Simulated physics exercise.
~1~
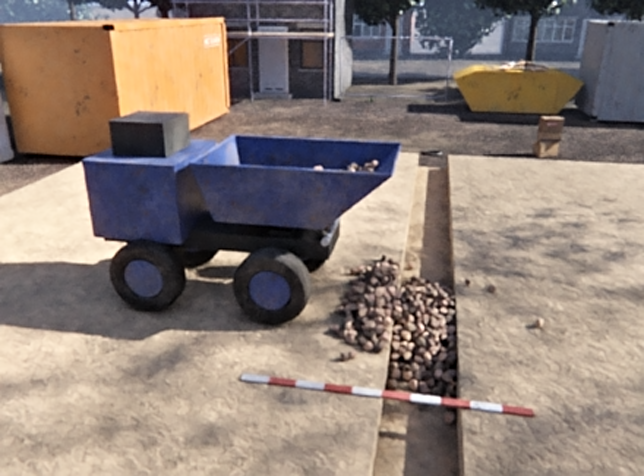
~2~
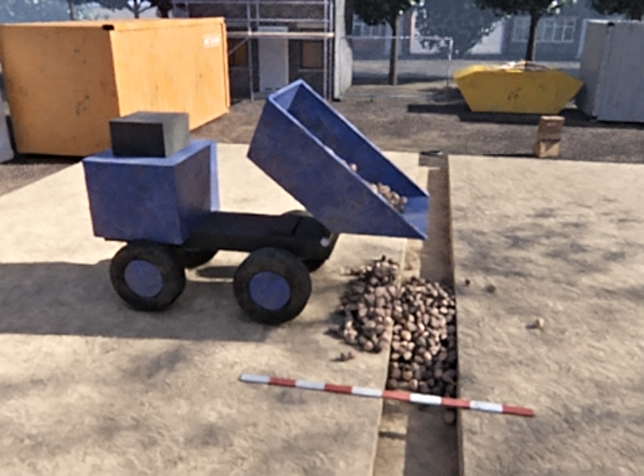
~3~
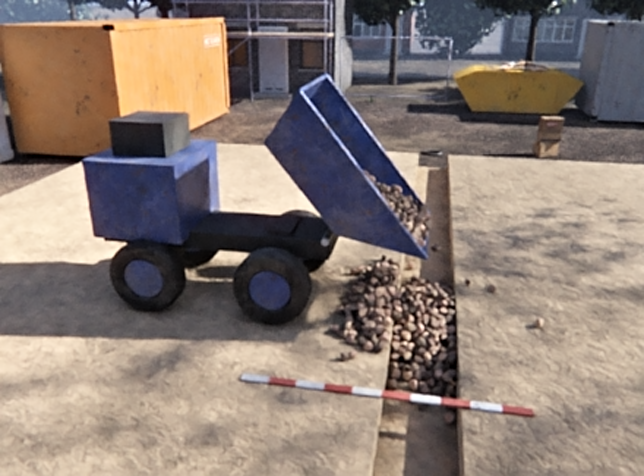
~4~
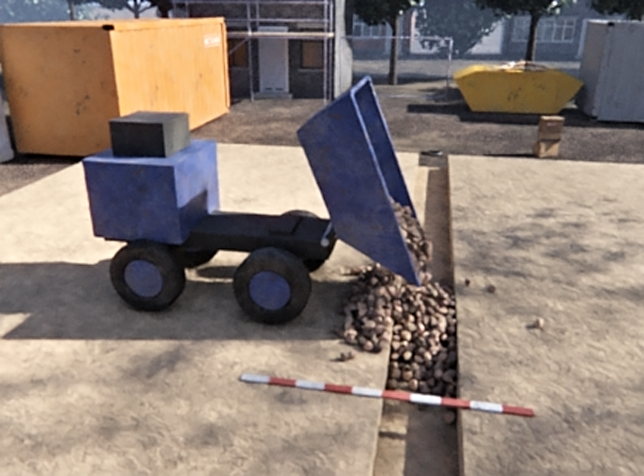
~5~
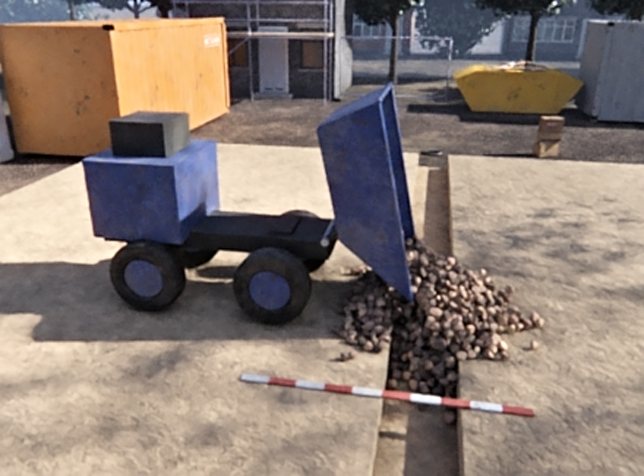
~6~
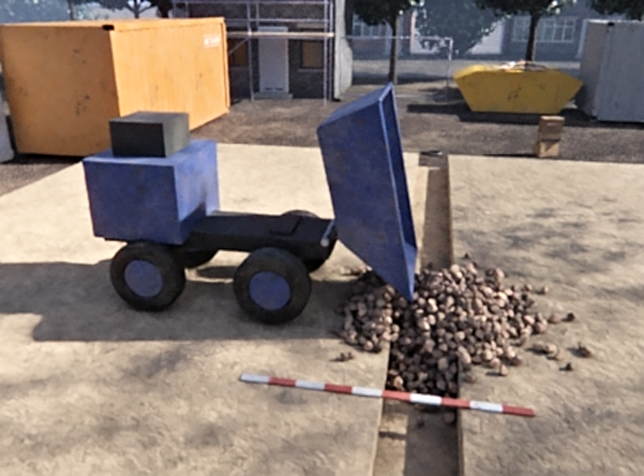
At first, a small blue dumper with a black block on top stands beside a narrow trench, its body level, with an earlier heap of brown stones lying partly in the trench near a red and white staff. The body tips up to the right, and the stones inside gather toward its lower end. It pauses at a steep slant, then tilts further, and the stones begin pouring onto the old heap. As the body nears upright, the load rushes out and spreads over the trench. Finally, the body stays steeply raised and emptied, with stones scattered beyond the trench's right edge.
